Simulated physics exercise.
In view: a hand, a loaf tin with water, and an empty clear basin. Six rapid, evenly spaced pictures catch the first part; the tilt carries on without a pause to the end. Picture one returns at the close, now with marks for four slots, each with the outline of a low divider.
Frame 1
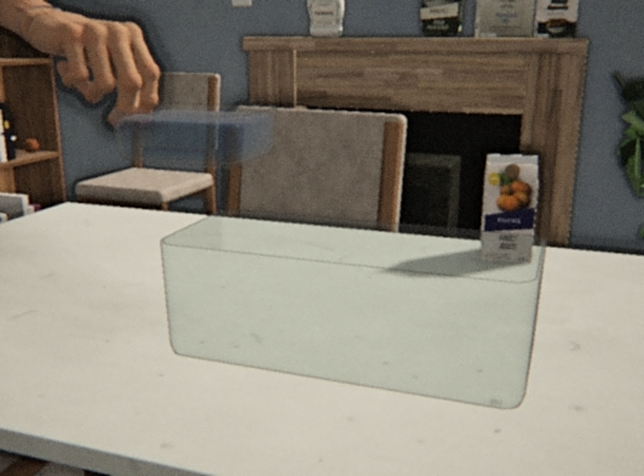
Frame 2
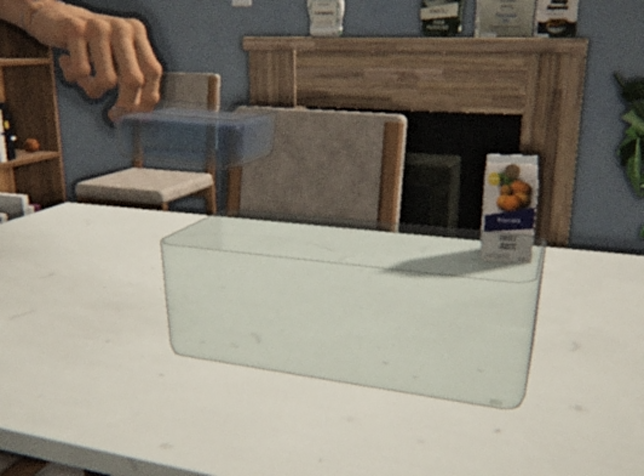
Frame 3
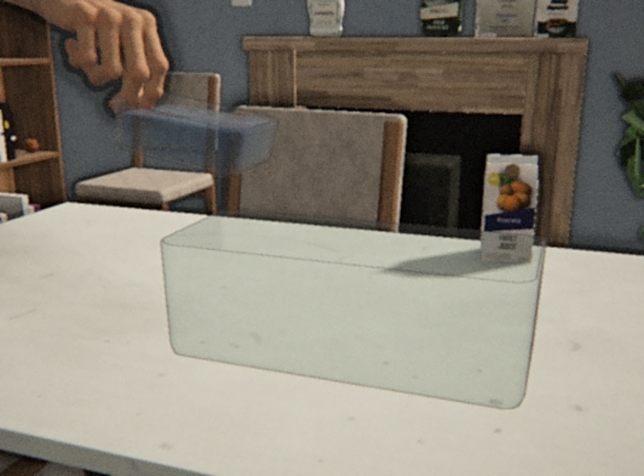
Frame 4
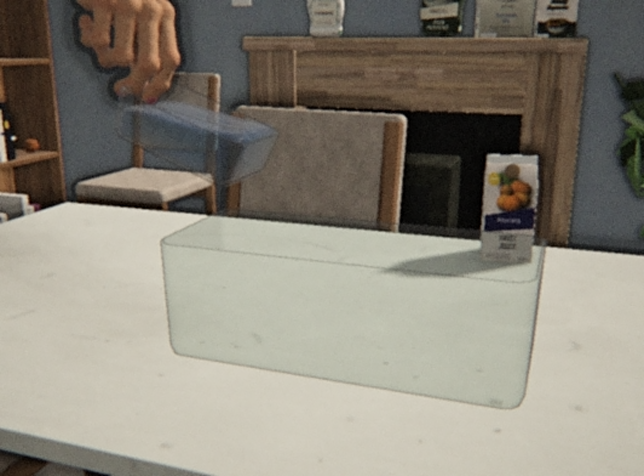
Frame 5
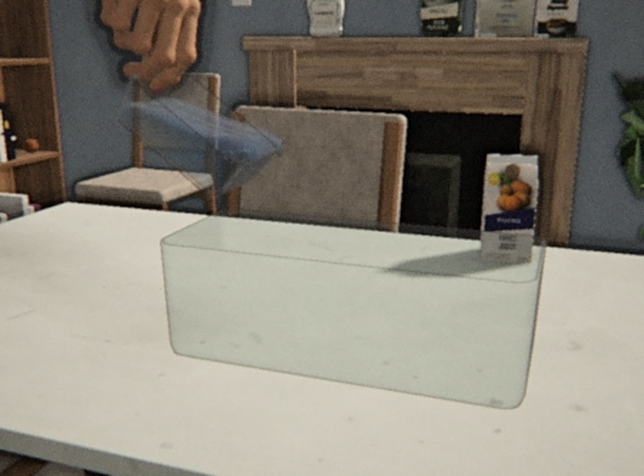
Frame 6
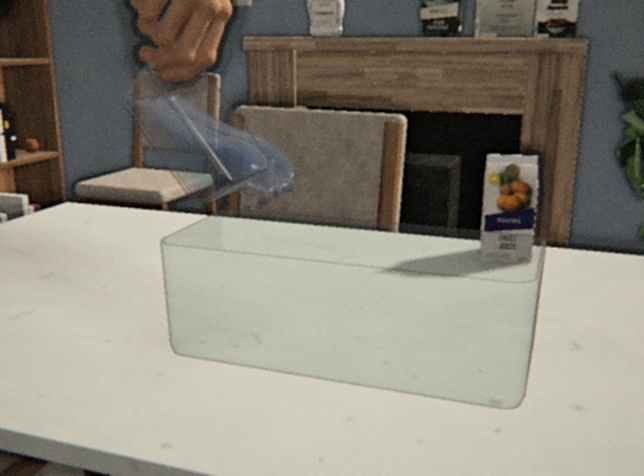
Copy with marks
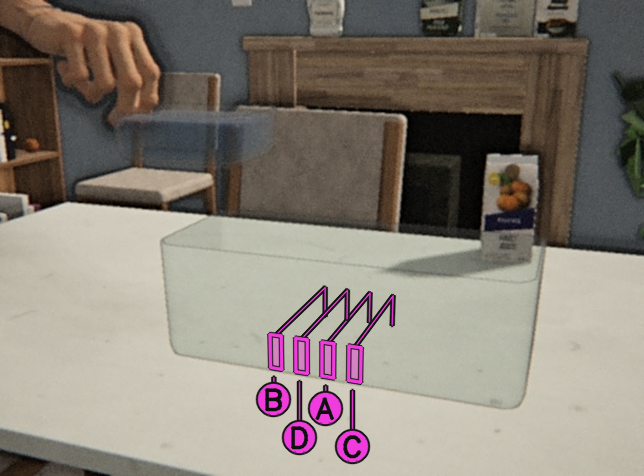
A hand at the upper left tilts a clear, blue-tinted container of water above a white tabletop, seen from a fixed, slightly raised view in a room with a wooden fireplace. A large, empty clear basin sits in the centre, with a fruit-printed carton behind its right end and pale chairs beyond. The hand shifts right as the container tips steeply rightward, and water begins slipping over its lip.
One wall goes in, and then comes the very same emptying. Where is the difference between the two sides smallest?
Take B.
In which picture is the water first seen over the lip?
Picture 4.
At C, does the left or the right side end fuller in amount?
The left side.
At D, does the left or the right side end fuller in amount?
The left side.
On the marked copy, A at (325, 386); B at (273, 377); C at (352, 390); D at (299, 381).
If A is chosen, about 77 % ends left of the wall and 16 % right of it; 7 % is lost outside.
If B is chosen, about 47 % ends left of the wall and 51 % right of it.
If C is chosen, about 79 % ends left of the wall and 17 % right of it; 4 % is lost outside.
If D is chosen, about 78 % ends left of the wall and 18 % right of it; 4 % is lost outside.
